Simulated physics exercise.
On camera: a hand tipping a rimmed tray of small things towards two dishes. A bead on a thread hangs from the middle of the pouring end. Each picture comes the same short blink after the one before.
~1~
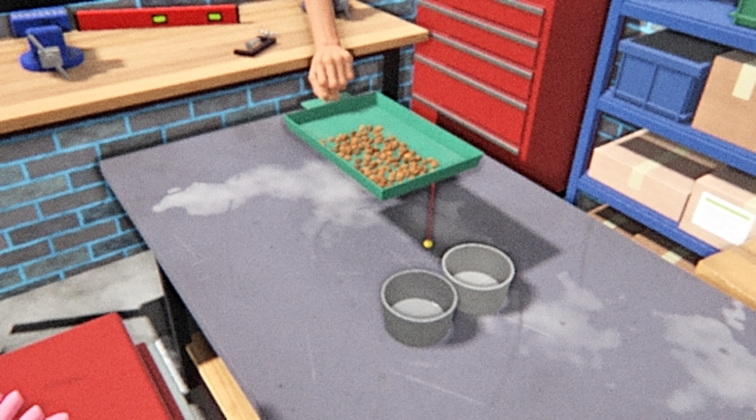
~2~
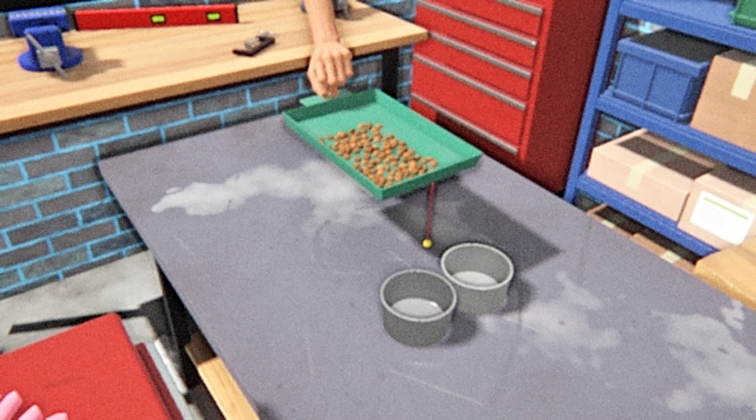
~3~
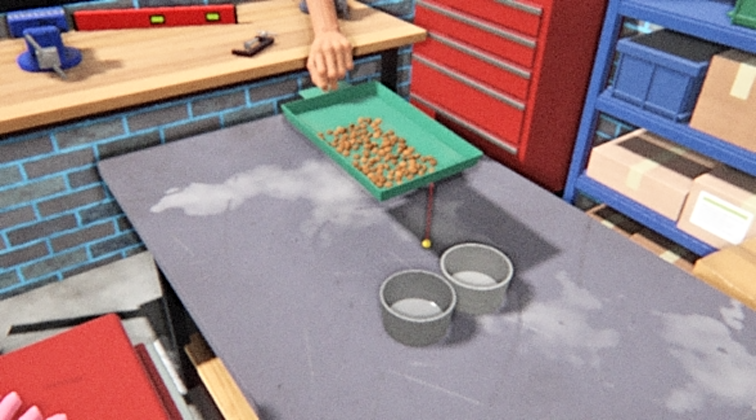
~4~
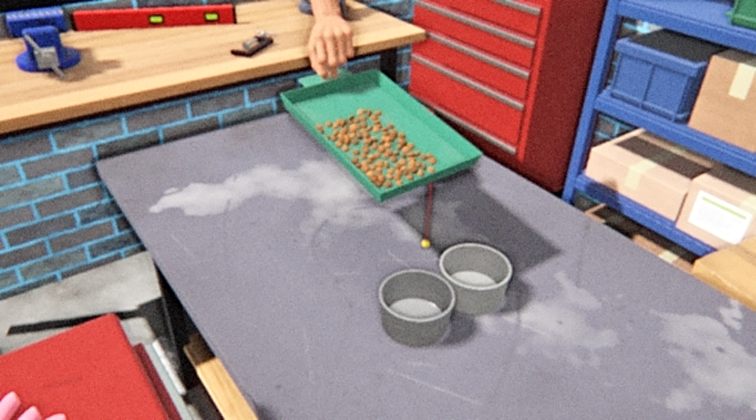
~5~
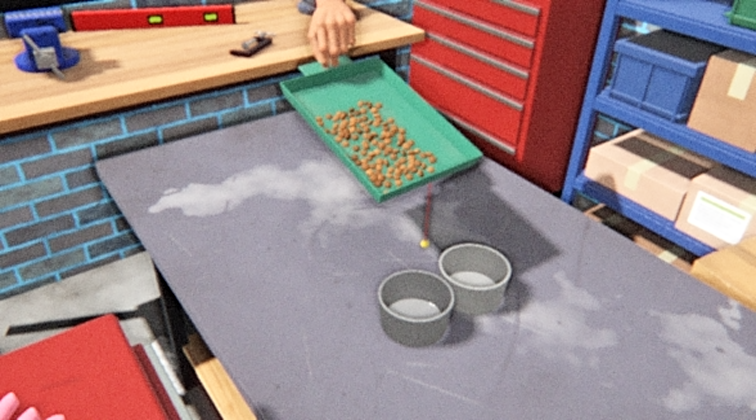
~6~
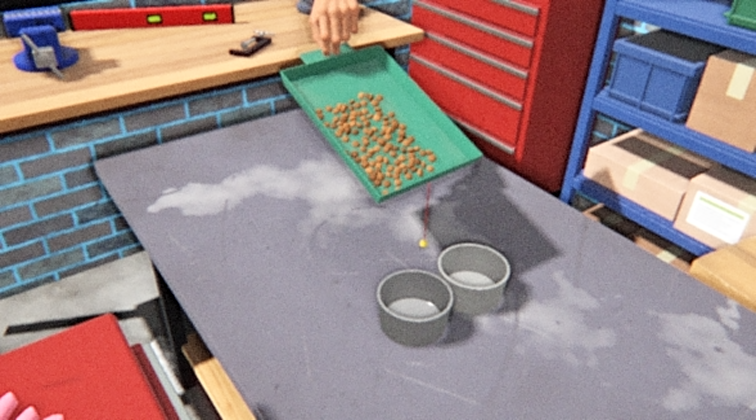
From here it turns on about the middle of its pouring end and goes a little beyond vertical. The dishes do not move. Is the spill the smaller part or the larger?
They take more than half between them.
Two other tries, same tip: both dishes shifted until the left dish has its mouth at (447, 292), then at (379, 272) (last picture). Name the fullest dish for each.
In turn: The dish on the left; the left dish.
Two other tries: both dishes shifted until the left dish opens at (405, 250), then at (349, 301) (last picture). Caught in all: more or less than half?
One: Under half. Two: The larger part.
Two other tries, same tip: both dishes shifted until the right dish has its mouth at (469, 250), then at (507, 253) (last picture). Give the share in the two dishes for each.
Near 90 % and 40 %.
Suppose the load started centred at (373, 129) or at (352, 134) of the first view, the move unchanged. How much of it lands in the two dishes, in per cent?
First some 80, then 80 per cent.
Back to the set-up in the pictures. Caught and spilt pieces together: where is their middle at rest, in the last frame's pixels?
Roughly at (418, 312).
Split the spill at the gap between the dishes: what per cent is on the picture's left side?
It comes to 80 per cent or so.
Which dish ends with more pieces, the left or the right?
More ends in the left-hand dish.
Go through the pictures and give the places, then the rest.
Corners of the pouring end (383, 187) and (478, 153), level; middle of the load (383, 157), bits of dog kibble; left dish (442, 327); right dish (500, 296); bead on its thread (428, 244), in the first picture.
Corners of the pouring end (382, 187) and (477, 152), level; middle of the load (382, 156), in the second picture.
Corners of the pouring end (382, 188) and (477, 153), tipped barely, lowest at the left corner; middle of the load (381, 153), in the third picture.
Corners of the pouring end (382, 190) and (477, 153), tipped a little, lowest at the left corner; middle of the load (381, 149), in the fourth picture.
Corners of the pouring end (382, 191) and (477, 153), tipped a little, lowest at the left corner; middle of the load (381, 145), in the fifth picture.
Corners of the pouring end (381, 193) and (477, 153), tipped clearly, lowest at the left corner; middle of the load (381, 142); left dish (438, 327); right dish (496, 296), in the sixth picture.
Just after the last frame, tray tipped steeply; almost all on the tray; just a few in the air.
A moment on, tray tipped past a quarter turn; roughly a third on the tray; roughly a third in the left dish; about a tenth in the right dish; about a tenth outside both; roughly a quarter in the air.
Further on, tray tipped past a quarter turn; roughly two thirds in the left dish; roughly a quarter in the right dish; about a tenth outside both.
When it is over, tray tipped past a quarter turn; roughly two thirds in the left dish; roughly a quarter in the right dish; about a tenth outside both.
